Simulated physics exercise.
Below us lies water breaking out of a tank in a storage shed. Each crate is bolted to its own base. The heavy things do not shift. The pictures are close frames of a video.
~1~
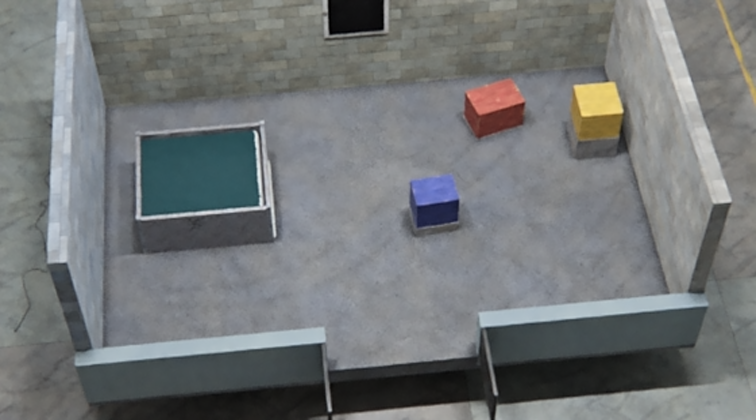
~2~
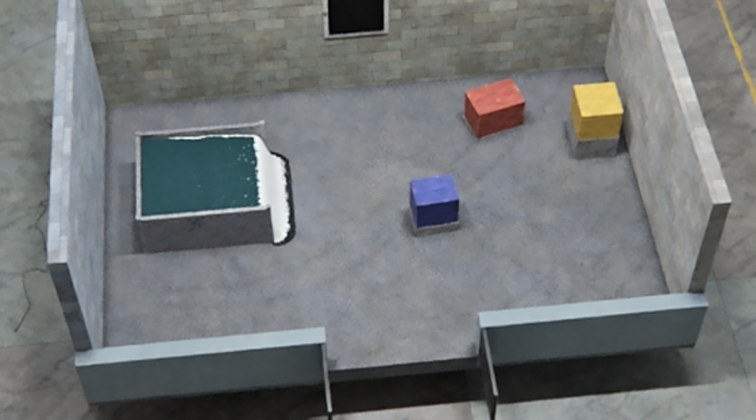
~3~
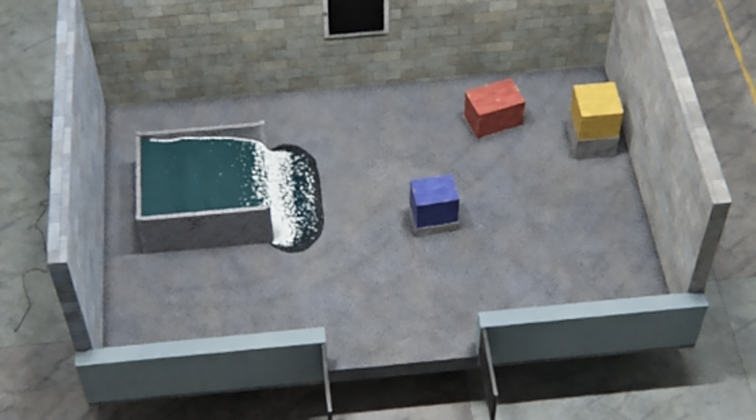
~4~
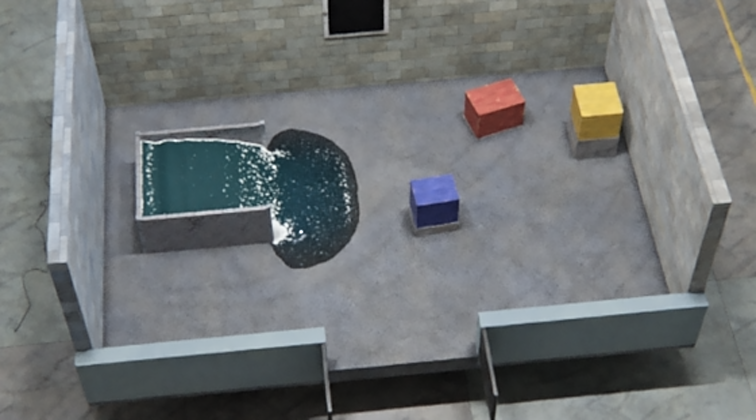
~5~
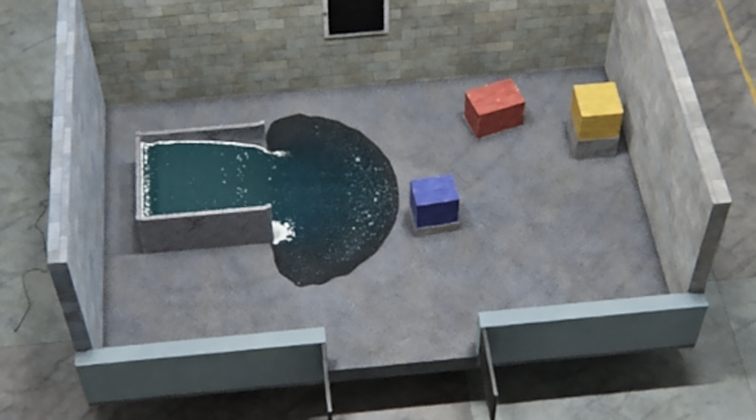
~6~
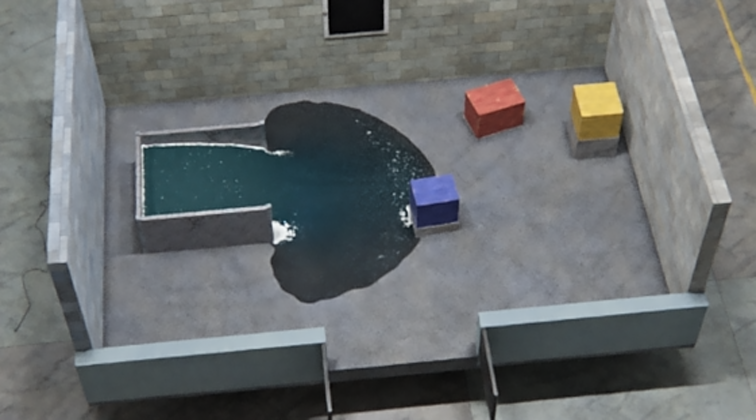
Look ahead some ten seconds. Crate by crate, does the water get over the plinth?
The blue crate is soaked; the red crate is soaked; the yellow crate keeps dry.
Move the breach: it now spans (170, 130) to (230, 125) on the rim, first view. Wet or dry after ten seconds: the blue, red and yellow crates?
Then: The blue crate stays dry; the red crate is soaked; the yellow crate remains dry.
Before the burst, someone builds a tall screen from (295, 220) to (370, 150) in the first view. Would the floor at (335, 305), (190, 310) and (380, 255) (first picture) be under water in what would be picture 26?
In turn: Wet, dry, flooded.
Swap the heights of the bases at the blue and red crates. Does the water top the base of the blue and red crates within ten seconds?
The blue crate is wetted; the red crate gets wet.
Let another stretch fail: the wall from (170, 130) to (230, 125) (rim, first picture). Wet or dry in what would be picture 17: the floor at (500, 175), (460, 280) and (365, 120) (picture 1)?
As listed: No water, clear, covered.
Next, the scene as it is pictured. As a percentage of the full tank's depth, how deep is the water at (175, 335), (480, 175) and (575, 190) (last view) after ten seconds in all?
In turn 4, 6 and 6 in a hundred.
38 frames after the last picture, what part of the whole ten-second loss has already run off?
Close to 65 %.
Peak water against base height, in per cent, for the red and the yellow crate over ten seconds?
About 590 and 60 per cent.
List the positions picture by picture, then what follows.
In the first picture, still water in the tank at (202, 173).
In the second picture, the front is at (276, 243), out from the gap at (266, 189).
In the third picture, the front is at (297, 247), out from the gap at (266, 190).
In the fourth picture, water pours out at (266, 191) and has run to (349, 233).
In the fifth picture, water pours out at (266, 191) and has run to (393, 203).
In the sixth picture, the front is at a hidden place, out from the gap at (266, 192).
A moment on, water covers 40 % of the floor; the blue crate water round its plinth, the red crate water round its plinth, the yellow crate water round its plinth.
Next, water covers 55 % of the floor; the blue crate water round its plinth, the red crate water round its plinth, the yellow crate water round its plinth.
Then, water covers 60 % of the floor; the blue crate water round its plinth, the red crate water round its plinth, the yellow crate water round its plinth.
Later, water covers 65 % of the floor; the blue crate water round its plinth, the red crate water round its plinth, the yellow crate water round its plinth.
In the end, water covers 90 % of the floor; the blue crate was topped, the red crate was topped, the yellow crate stayed above the water.
